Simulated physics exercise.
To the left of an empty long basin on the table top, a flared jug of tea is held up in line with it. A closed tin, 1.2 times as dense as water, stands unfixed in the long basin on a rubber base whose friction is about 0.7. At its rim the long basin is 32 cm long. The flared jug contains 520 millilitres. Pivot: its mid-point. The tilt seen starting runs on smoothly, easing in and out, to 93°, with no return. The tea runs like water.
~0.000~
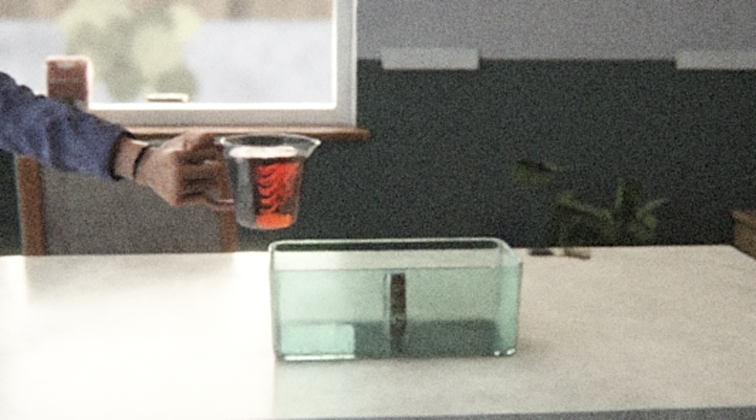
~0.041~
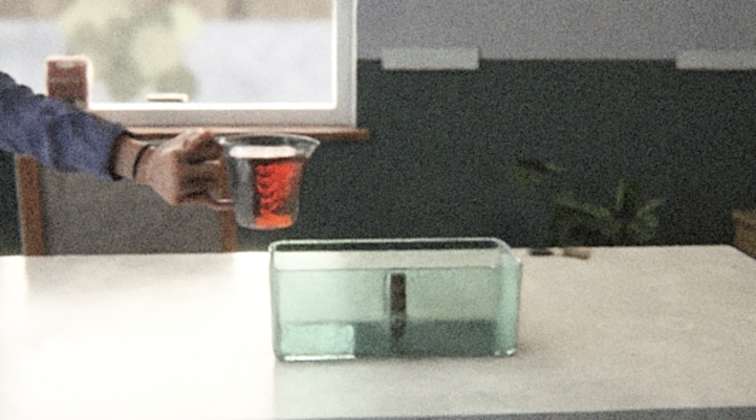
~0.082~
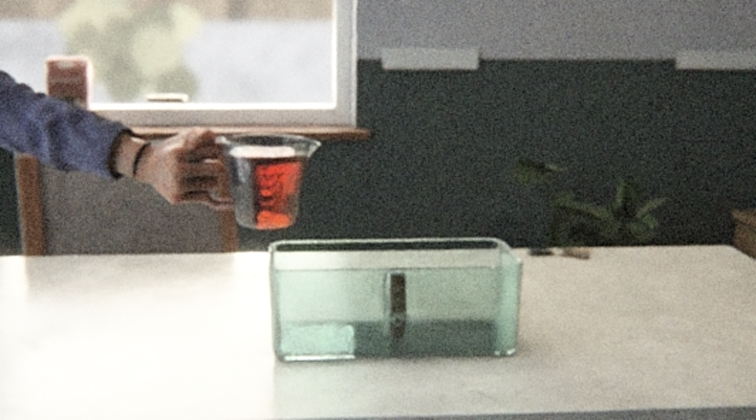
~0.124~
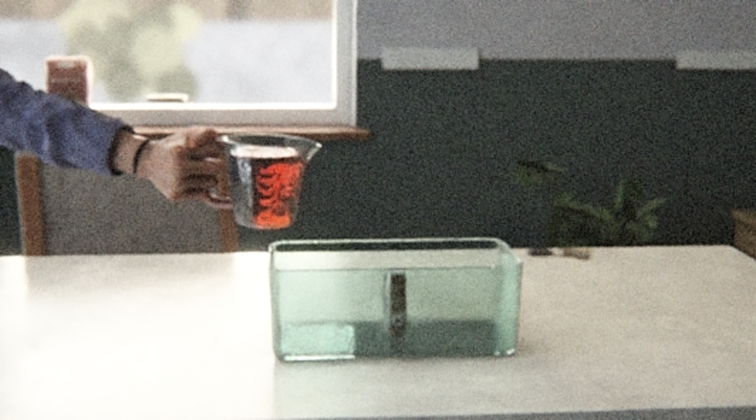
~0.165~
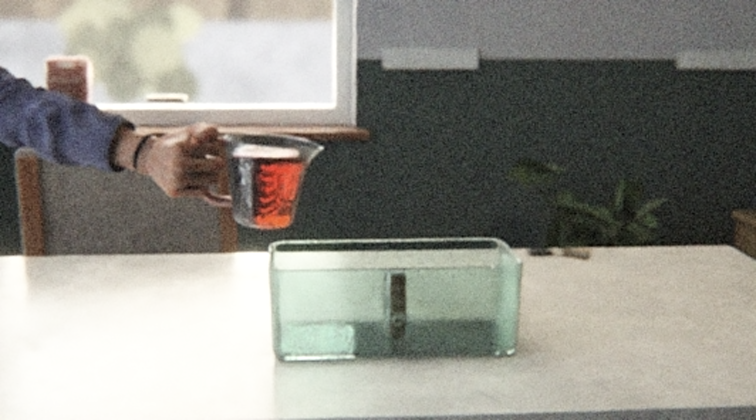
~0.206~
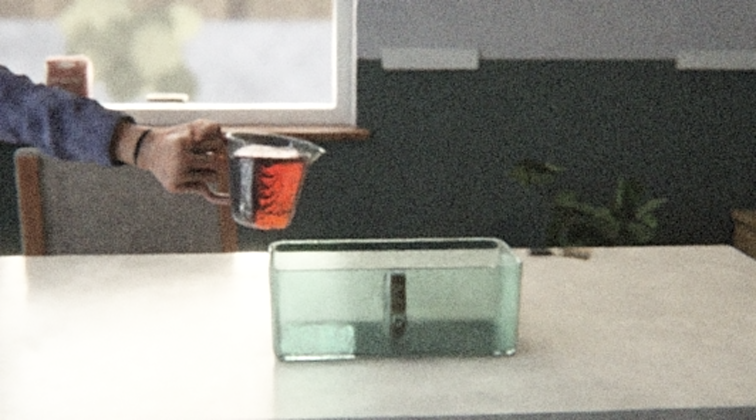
A hand holds a flared jug of reddish tea and slowly tilts it slightly right.
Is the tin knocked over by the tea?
No: It is left standing.
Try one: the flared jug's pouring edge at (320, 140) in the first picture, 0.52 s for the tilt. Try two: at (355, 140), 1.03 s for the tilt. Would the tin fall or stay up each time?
Run one: It does not tip. Run two: It tumbles.
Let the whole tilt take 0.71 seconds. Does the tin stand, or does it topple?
Well, the tin simply holds firm.
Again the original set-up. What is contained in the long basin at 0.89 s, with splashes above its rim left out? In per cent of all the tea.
Around 60 per cent of the whole.
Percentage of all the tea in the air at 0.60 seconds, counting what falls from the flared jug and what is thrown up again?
Some 16 % is the figure.
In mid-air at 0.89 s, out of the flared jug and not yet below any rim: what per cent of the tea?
Roughly 14 per cent.
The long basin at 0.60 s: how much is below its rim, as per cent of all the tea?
I reckon close to 7 percent of it.
Then, 0.60 s in, the tilt is 59° and 78 per cent is still to pour; the tin stands where it began.
Then, 0.89 s in, the tilt is 89° and 27 per cent is still to pour; the tin stands 1 cm from where it began.
Then, 1.20 s in, the tilt is 93° and 3 per cent is still to pour; the tin stands 1 cm from where it began.
Then, 1.53 s in, the tilt is 93° and 0 per cent is still to pour; the tin stands 1 cm from where it began.
Finally, the tin stands 1 cm from where it began.
